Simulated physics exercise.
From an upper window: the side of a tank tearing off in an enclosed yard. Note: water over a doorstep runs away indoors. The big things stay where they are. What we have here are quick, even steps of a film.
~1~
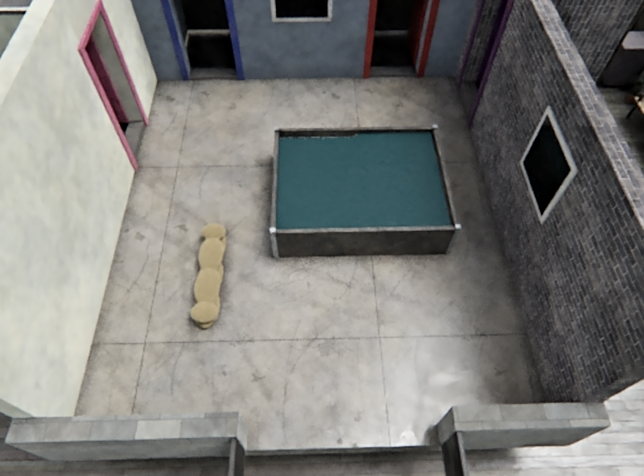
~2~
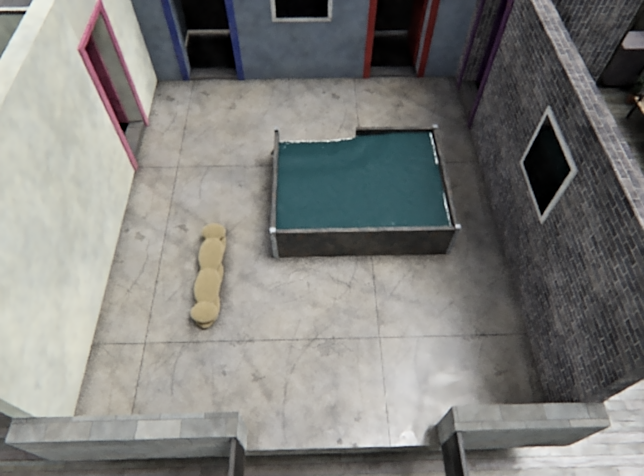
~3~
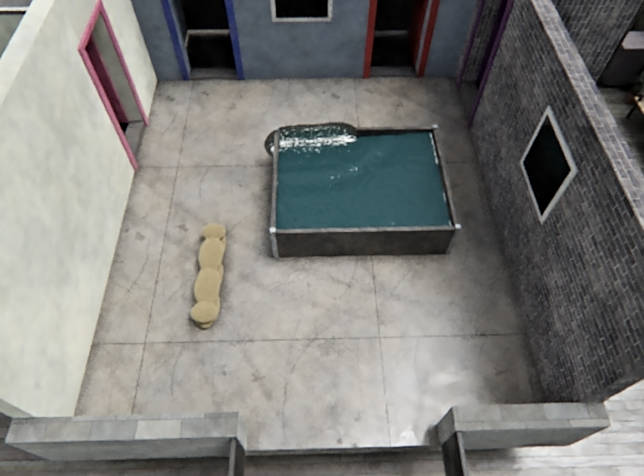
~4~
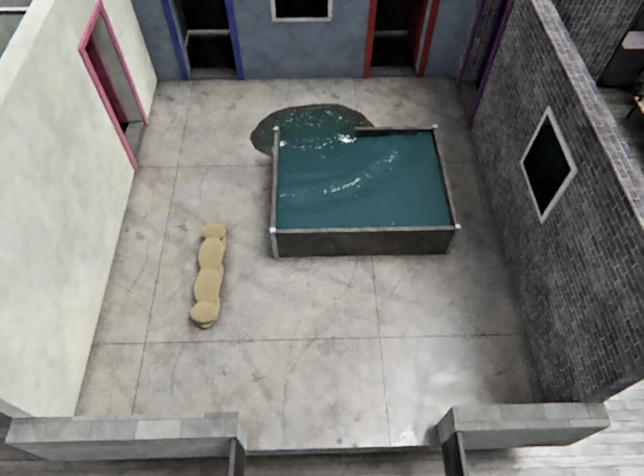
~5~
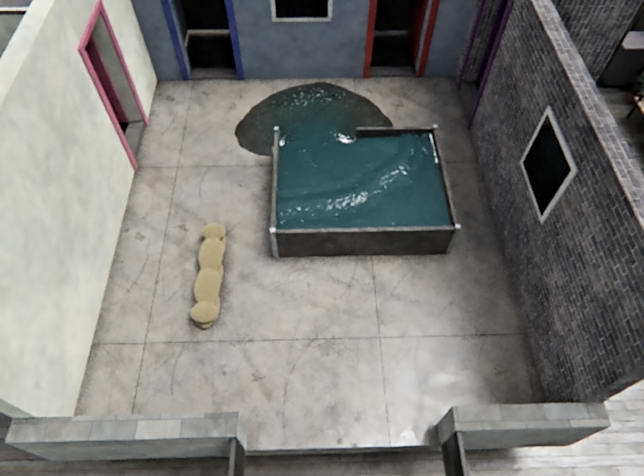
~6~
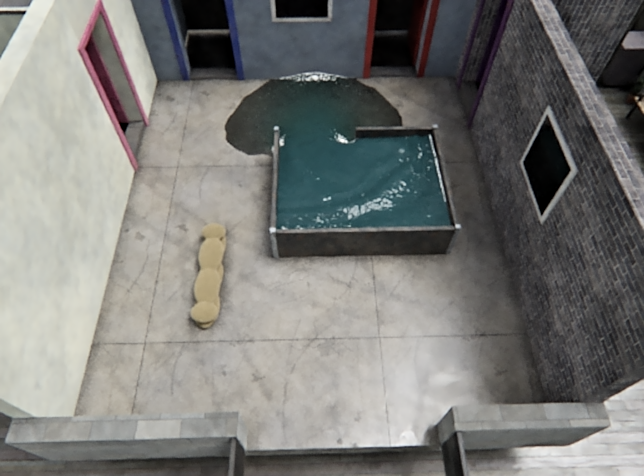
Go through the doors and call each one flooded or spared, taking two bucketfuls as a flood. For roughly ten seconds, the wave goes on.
Purple door: Spared, red door: Flooded, blue door: Flooded, pink door: Spared.
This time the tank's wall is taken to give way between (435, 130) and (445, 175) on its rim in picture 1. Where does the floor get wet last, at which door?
Latest of all is the pink one.
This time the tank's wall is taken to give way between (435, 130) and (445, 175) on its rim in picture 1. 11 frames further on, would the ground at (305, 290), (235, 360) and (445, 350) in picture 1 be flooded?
Taken in turn they're unwetted, unwetted and swamped.
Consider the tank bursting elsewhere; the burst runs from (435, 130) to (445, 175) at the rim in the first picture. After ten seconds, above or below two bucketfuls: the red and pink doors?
As for the doors, red gets past it and pink doesn't reach it.
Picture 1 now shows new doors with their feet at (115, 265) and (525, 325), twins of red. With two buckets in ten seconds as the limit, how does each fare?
In order: Stays within it, stays within it.
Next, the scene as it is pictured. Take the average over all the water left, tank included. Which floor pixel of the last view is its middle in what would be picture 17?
Close to (328, 157), I reckon.
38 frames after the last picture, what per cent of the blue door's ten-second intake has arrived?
Share at that point: Close to 75 in a hundred.
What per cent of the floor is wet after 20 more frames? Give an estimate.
About 45 %.
A moment on, water covers 20 % of the floor; the purple door not reached, the red door under two buckets in, the blue door wet at the sill, nothing in, the pink door not reached.
Next, water covers 25 % of the floor; the purple door wet at the sill, nothing in, the red door under two buckets in, the blue door under two buckets in, the pink door not reached.
Then, water covers 45 % of the floor; the purple door wet at the sill, nothing in, the red door over two buckets in, the blue door over two buckets in, the pink door wet at the sill, nothing in.
Later, water covers 75 % of the floor; the purple door wet at the sill, nothing in, the red door over two buckets in, the blue door far over two buckets in, the pink door wet at the sill, nothing in.
In the end, water covers 95 % of the floor; the purple door wet at the sill, nothing in, the red door over two buckets in, the blue door far over two buckets in, the pink door wet at the sill, nothing in.
